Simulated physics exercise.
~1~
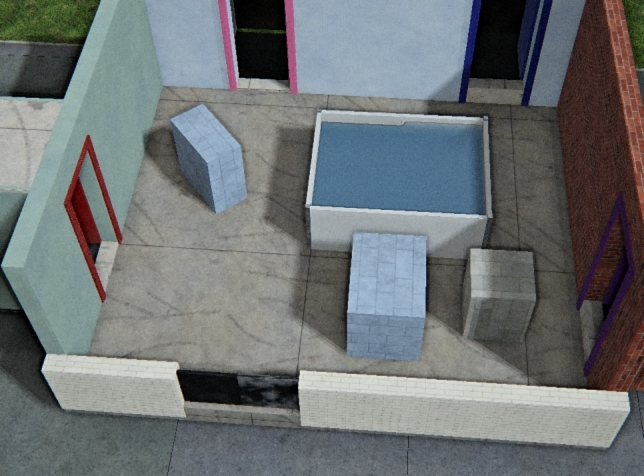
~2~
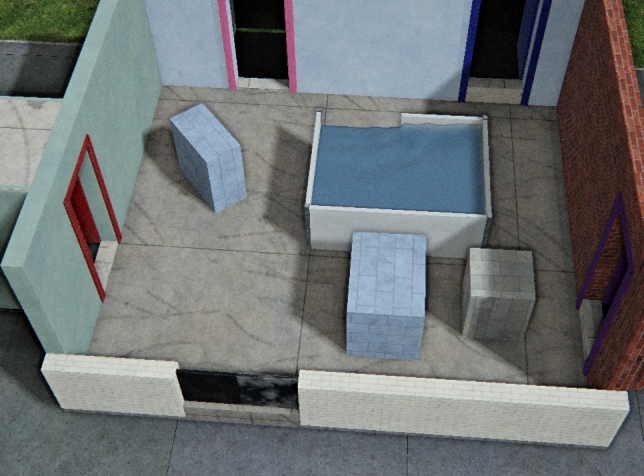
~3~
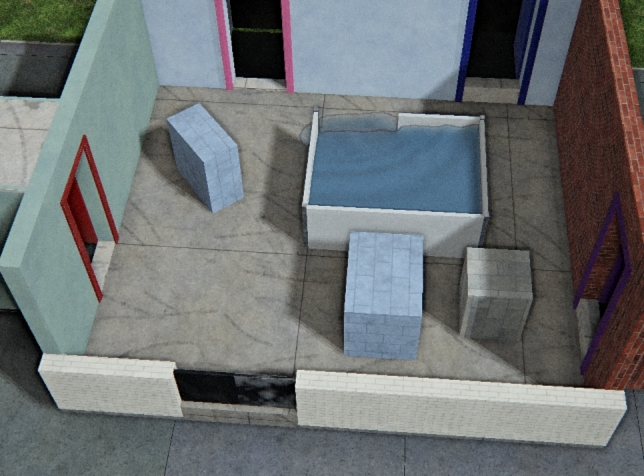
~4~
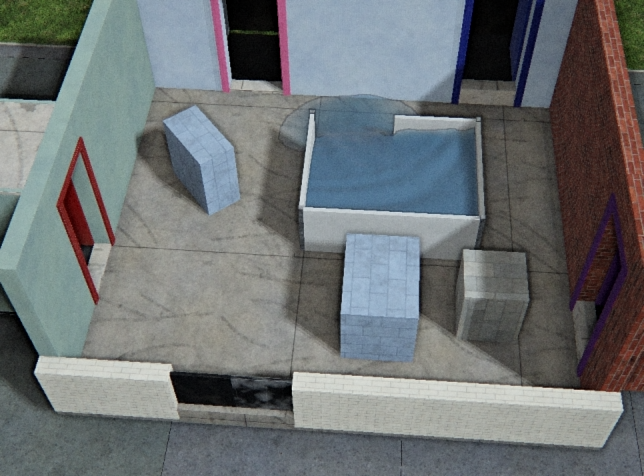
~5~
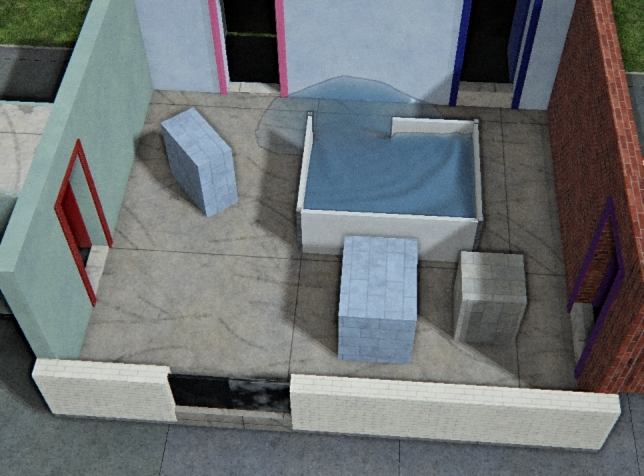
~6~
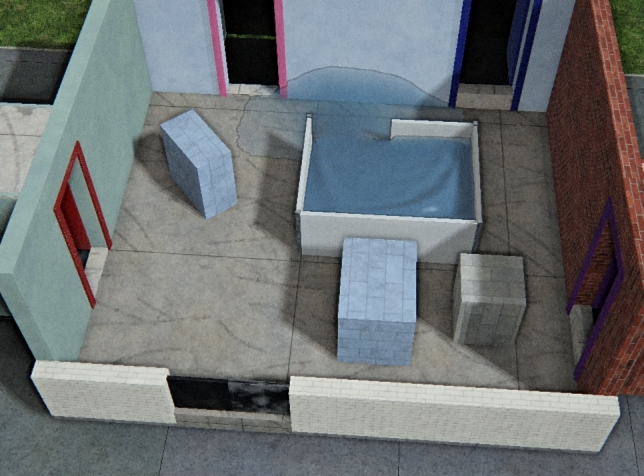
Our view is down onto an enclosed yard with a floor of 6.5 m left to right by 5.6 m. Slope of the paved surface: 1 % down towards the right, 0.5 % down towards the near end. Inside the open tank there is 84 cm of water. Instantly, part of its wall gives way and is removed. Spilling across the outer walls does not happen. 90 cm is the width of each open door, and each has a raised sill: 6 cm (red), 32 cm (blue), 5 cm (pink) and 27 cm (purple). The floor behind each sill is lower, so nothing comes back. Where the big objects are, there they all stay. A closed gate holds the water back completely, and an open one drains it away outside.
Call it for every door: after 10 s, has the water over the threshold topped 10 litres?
Red door not topped, blue door not topped, pink door topped, purple door not topped.
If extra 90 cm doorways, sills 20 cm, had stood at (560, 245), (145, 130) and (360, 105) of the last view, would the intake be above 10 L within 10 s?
Door 1: Lower; door 2: Higher; door 3: Higher.
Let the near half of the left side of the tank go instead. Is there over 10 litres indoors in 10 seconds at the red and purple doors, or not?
Result against the limit at red: Limit broken; result at purple: Limit held.
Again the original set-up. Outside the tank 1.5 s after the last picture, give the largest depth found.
Peak depth: Approx. 45 cm.
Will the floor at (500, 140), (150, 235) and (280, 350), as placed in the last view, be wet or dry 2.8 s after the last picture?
The first point is awash, the second is awash and the third is not yet hit.
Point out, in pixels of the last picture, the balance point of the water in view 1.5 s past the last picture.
Balance point at about (361, 167).
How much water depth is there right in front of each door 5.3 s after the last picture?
Depths in cm: Red 4, blue 10, pink 9, purple 13.
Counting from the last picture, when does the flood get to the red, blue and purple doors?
The front reaches red at 1.8 s, blue at 0.2 s, purple at 2.0 s.
Then, 0.7 s after the last picture water covers 25 % of the floor and is deepest (58 cm) near (346, 102); red door not reached, blue door 11 cm at the sill, 0 L in, pink door 20 cm at the sill, 17 L in, purple door not reached.
Then, 1.5 s after the last picture water covers 35 % of the floor and is deepest (45 cm) near (346, 109); red door not reached, blue door 10 cm at the sill, 0 L in, pink door 16 cm at the sill, 74 L in, purple door not reached.
Then, 2.8 s after the last picture water covers 70 % of the floor and is deepest (30 cm) near (533, 127); red door 5 cm at the sill, 0 L in, blue door 9 cm at the sill, 0 L in, pink door 12 cm at the sill, 126 L in, purple door 5 cm at the sill, 0 L in.
Then, 5.3 s after the last picture water covers 95 % of the floor and is deepest (24 cm) near (577, 424); red door 4 cm at the sill, 0 L in, blue door 10 cm at the sill, 0 L in, pink door 9 cm at the sill, 165 L in, purple door 13 cm at the sill, 0 L in.
Then, 9.3 s after the last picture water covers 100 % of the floor and is deepest (20 cm) near (564, 304); red door 10 cm at the sill, 1 L in, blue door 8 cm at the sill, 0 L in, pink door 8 cm at the sill, 203 L in, purple door 18 cm at the sill, 0 L in.
